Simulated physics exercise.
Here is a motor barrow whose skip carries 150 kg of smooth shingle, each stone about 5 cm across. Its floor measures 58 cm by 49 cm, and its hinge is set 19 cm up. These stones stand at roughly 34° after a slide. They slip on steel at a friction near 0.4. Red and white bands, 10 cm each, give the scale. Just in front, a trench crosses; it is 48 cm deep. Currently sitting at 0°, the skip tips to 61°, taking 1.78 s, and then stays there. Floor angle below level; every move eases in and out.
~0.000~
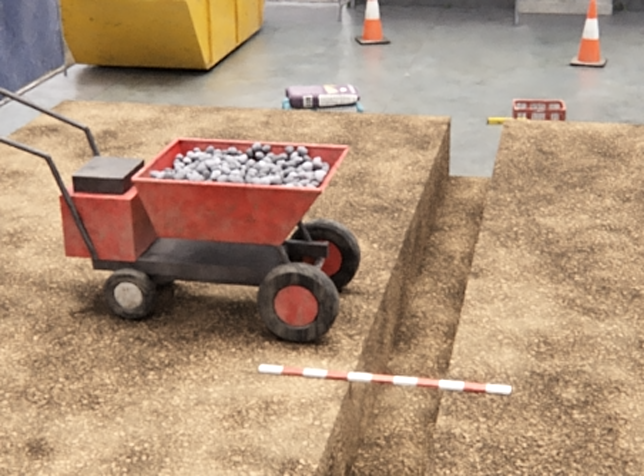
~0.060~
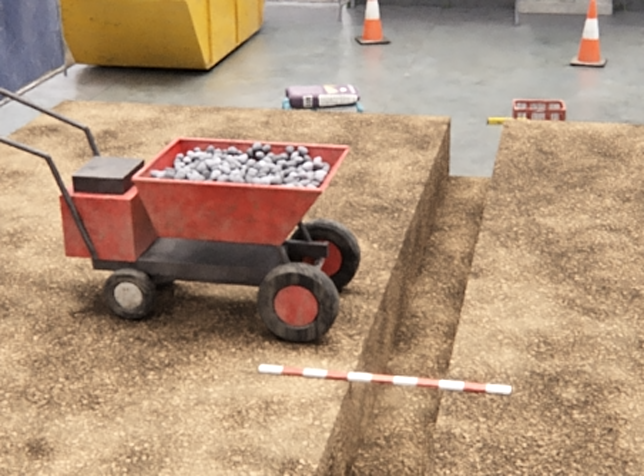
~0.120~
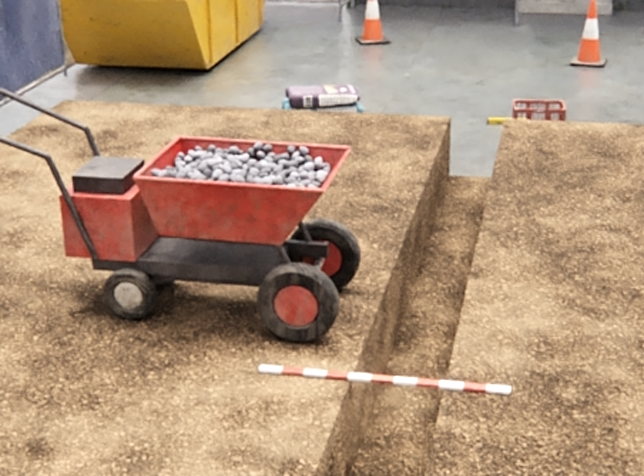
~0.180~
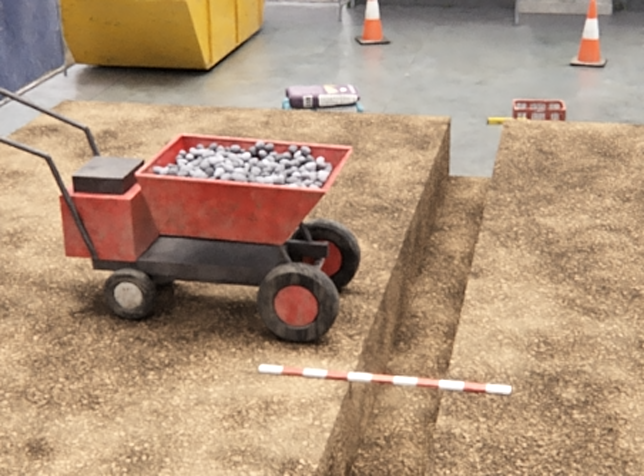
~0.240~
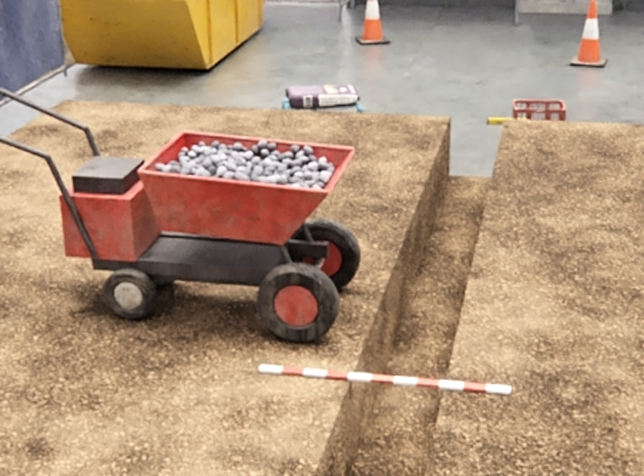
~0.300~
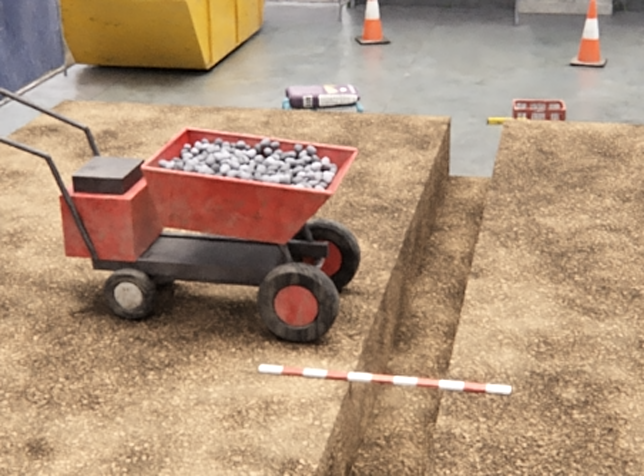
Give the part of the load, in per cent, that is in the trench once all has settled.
Close to 45 in a hundred.
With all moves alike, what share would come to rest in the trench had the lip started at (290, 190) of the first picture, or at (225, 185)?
Roughly 70 percent for the first, and 65 percent for the second.
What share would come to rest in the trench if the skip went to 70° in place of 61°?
Some 40 in a hundred, I'd say.
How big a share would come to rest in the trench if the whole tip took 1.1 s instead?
My guess is near 35 percent.
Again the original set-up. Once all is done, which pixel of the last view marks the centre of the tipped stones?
Roughly at pixel (454, 327).
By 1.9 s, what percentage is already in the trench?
Approx. 10 % of the load.
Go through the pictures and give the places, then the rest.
In the first picture, the skip is at 0°, its lip at (321, 191); the top of the load is at (250, 154).
The second picture shows lip at (322, 191), floor tilted 0°, highest stones at (250, 154); the stones move at 0.1 m/s on average.
In the third picture, the skip is at 1°, its lip at (323, 191); the top of the load is at (251, 153); the stones move at 0.1 m/s on average.
The fourth picture shows lip at (325, 192), floor tilted 2°, highest stones at (242, 152); the stones move at 0.2 m/s on average.
The fifth picture shows lip at (328, 193), floor tilted 3°, highest stones at (244, 150); the stones move at 0.2 m/s on average.
In the sixth picture, the skip is at 5°, its lip at (332, 194); the top of the load is at (231, 149); the stones move at 0.3 m/s on average.
After 1.3 s the floor is at 52°; 100 % in the skip; the foremost stones are at (424, 235).
After 1.9 s the floor is at 61°; 66 % in the skip, 11 % in the trench, 22 % past the trench; the foremost stones are at (545, 331).
After 2.2 s the floor is at 61°; 42 % in the skip, 17 % in the trench, 41 % past the trench; the foremost stones are at (625, 330).
After 4.2 s the floor is at 61°; 13 % in the skip, 45 % in the trench, 42 % past the trench; the foremost stones are past the picture's edge.
